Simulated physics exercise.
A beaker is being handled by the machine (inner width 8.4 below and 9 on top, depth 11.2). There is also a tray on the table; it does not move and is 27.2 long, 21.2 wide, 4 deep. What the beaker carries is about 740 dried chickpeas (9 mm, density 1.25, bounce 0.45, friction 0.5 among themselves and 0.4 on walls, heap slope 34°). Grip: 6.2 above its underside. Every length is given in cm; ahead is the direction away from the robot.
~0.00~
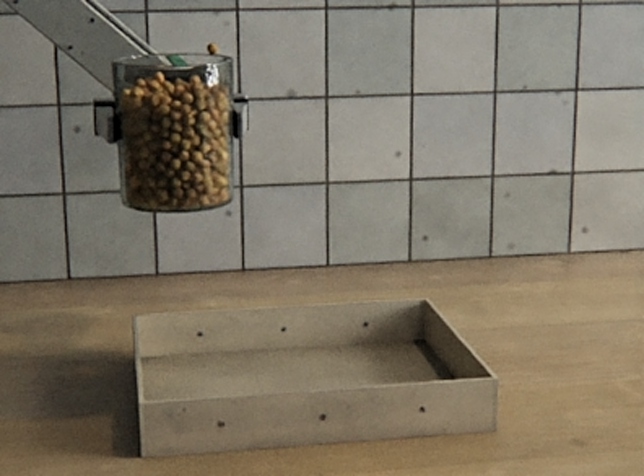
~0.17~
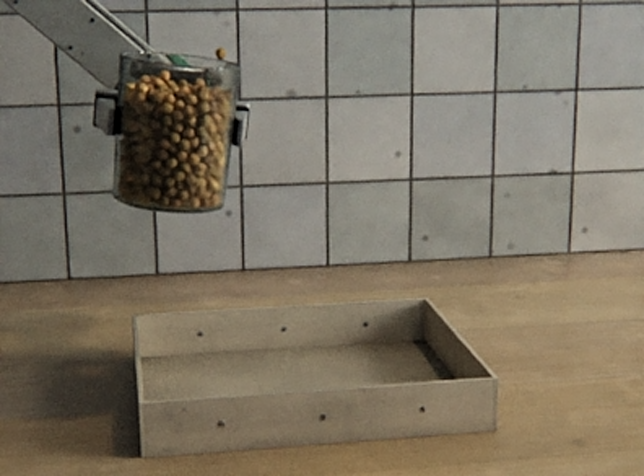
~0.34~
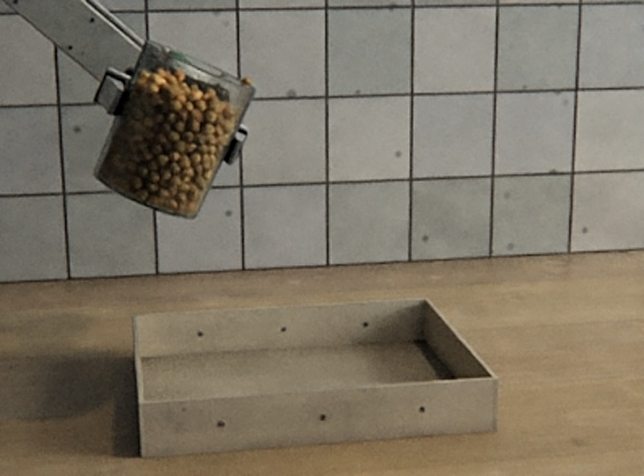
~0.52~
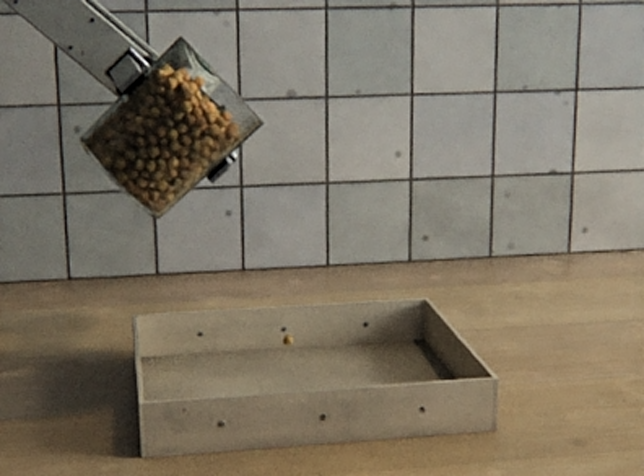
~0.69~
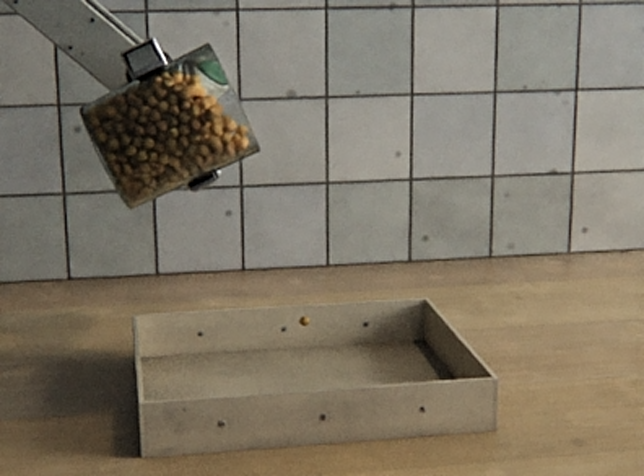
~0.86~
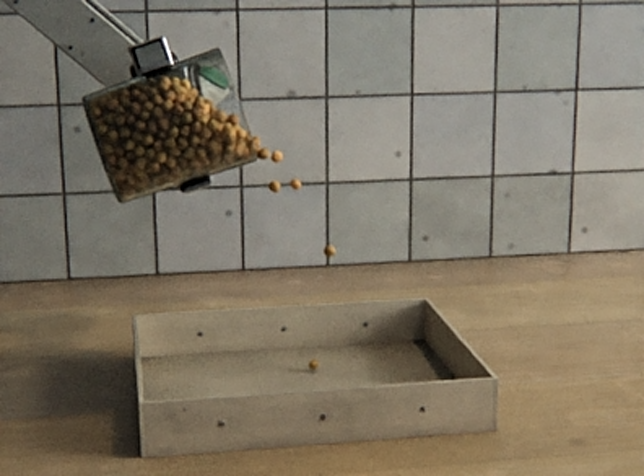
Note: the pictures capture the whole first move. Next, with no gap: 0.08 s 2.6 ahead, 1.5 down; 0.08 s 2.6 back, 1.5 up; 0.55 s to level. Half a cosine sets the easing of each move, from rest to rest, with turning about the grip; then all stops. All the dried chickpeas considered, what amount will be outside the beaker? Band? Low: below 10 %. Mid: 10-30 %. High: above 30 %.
Mid.
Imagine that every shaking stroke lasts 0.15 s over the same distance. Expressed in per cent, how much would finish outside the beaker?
It would be some 5 %.
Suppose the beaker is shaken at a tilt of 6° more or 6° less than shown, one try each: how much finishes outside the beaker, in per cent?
Estimates: 25 % then 10 %.
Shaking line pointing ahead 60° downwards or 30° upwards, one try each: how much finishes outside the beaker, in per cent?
First try about 10 %, second try about 50 %.
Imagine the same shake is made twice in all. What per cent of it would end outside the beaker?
Then about 25 per cent.
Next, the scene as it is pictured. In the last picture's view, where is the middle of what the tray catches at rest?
It ends up close to (378, 374).
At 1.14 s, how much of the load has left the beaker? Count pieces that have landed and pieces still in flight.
About 15 per cent so far.
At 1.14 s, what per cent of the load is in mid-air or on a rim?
Some 13 percent.
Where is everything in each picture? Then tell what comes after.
Beaker middle at (175, 133), level; upper third of the load around (176, 109), from x 125 to 225, top at y 50; 744 in the beaker, in the first picture.
Beaker middle at (175, 133), tilted 7° forward; upper third of the load around (174, 109), from x 125 to 230, top at y 55, in the second picture.
Beaker middle at (172, 132), tilted 25° forward; upper third of the load around (170, 111), from x 105 to 245, top at y 80; 743 in the beaker, 1 in flight or on a rim, in the third picture.
Beaker middle at (170, 131), tilted 48° forward; upper third of the load around (167, 110), from x 95 to 290, top at y 70; 743 in the beaker, 1 in the tray, in the fourth picture.
Beaker middle at (168, 129), tilted 66° forward; upper third of the load around (161, 108), from x 95 to 305, top at y 75; 743 in the beaker, 1 in the tray, in the fifth picture.
Beaker middle at (168, 128), tilted 73° forward; upper third of the load around (153, 110), from x 95 to 330, top at y 85; 739 in the beaker, 1 in the tray, 4 in flight or on a rim, in the sixth picture.
By 1.14 s, tilted 64° forward, highest piece 25 above the table; 628 in the beaker, 22 in the tray, 94 in flight or on a rim.
By 1.43 s, tilted 11° forward, highest piece 28 above the table; 617 in the beaker, 125 in the tray, 1 on the table or floor, 1 in flight or on a rim.
By 1.77 s, level, highest piece 28 above the table; 617 in the beaker, 125 in the tray, 2 on the table or floor.
By 2.82 s, level, highest piece 28 above the table; 617 in the beaker, 125 in the tray, 2 on the table or floor.
Final count, 617 in the beaker, 125 in the tray, 2 on the table or floor. That is 17 % outside the beaker.
